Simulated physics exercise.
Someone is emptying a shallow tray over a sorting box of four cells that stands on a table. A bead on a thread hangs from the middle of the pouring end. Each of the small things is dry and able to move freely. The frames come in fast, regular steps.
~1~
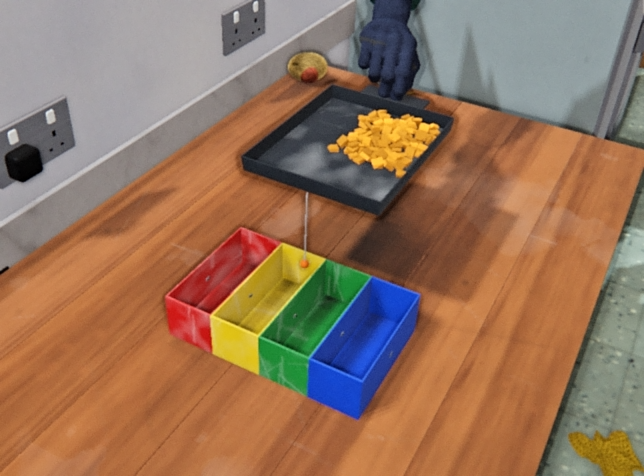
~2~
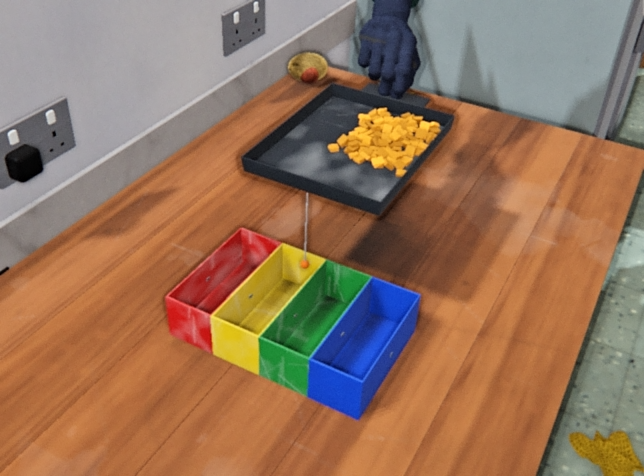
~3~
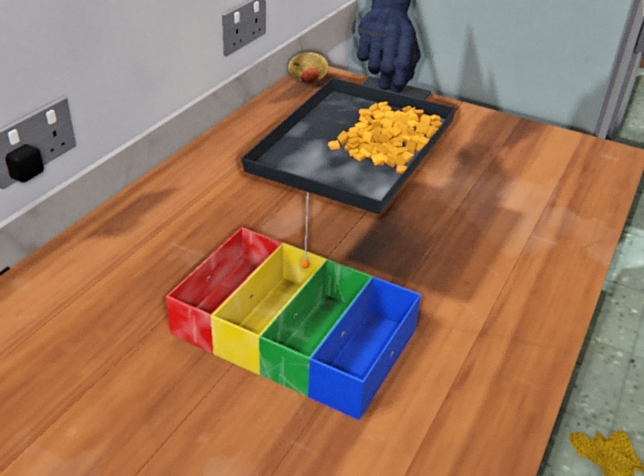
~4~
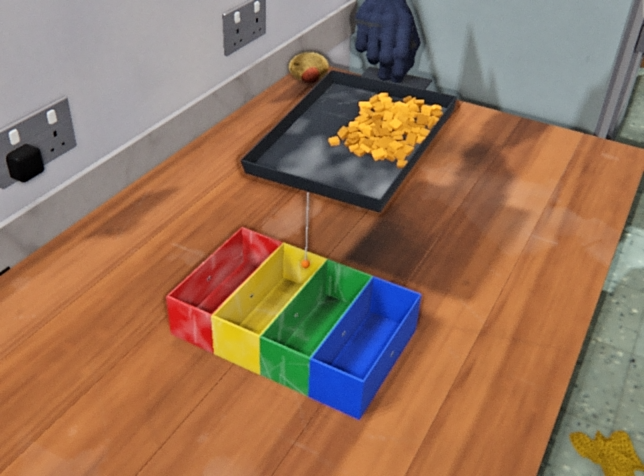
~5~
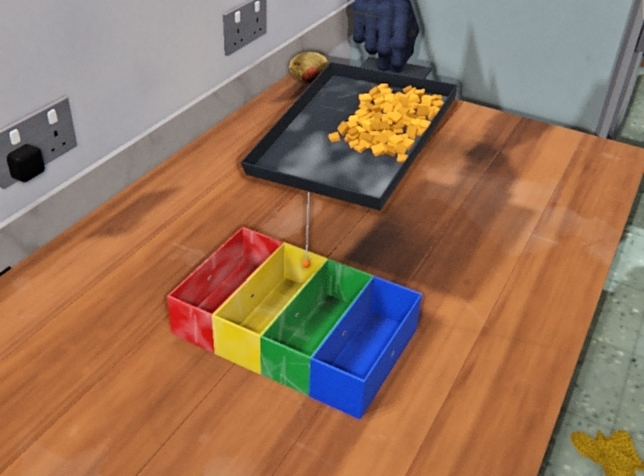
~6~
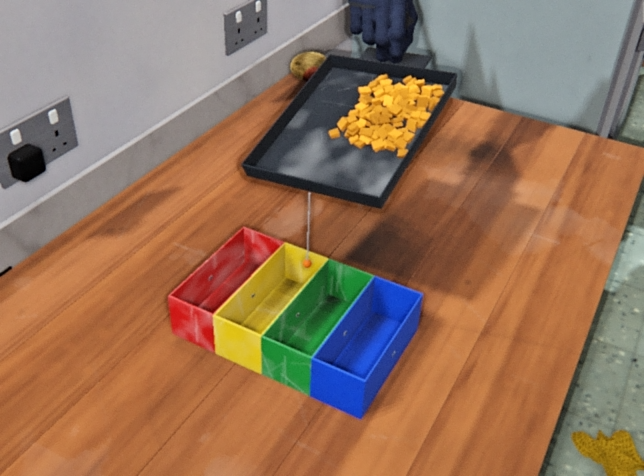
To begin with, a dark gloved hand is at the far edge of a shallow black tray of small orange-yellow pieces, level above a box with red, yellow, green and blue cells. The tray's far side then rises slowly, tilting its near edge slightly lower at the left corner, while the pieces stay bunched toward the right.
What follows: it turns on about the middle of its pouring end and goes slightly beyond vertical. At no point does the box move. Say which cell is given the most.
The red cell is given the most.
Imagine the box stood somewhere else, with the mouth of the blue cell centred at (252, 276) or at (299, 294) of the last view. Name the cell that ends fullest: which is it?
First try: The blue cell. Second try: The green cell.
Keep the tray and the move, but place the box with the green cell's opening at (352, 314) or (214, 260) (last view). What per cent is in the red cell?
Trial 1: 60 percent; trial 2: 0 percent.
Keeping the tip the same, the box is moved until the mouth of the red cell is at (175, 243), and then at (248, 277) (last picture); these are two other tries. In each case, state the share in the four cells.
Trial 1 near 100 %, trial 2 near 80 %.
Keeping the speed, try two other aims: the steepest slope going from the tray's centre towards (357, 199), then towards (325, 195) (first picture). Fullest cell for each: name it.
In turn: That blue cell; the green cell.
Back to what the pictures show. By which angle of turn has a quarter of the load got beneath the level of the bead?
The tilt is near 75° by then.
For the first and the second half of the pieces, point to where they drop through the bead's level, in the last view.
The opening half passes (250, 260), the closing half (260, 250).
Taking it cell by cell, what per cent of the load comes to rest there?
Red cell 60 %, yellow cell 40 %, green cell 0 %, blue cell 0 %.
Soon after the last picture, tray tipped steeply; most on the tray; a small part falling or outside the box.
A little later, tray tipped right over; about two thirds on the tray; about a quarter in the red cell; a small part in the yellow cell; a small part falling or outside the box.
Later still, tray tipped past a quarter turn; about two thirds in the red cell; about a third in the yellow cell; a stray few in the green cell; a stray few falling or outside the box.
At rest, tray tipped past a quarter turn; about two thirds in the red cell; about a third in the yellow cell; a stray few in the green cell; none in the blue cell; a stray few outside the box.
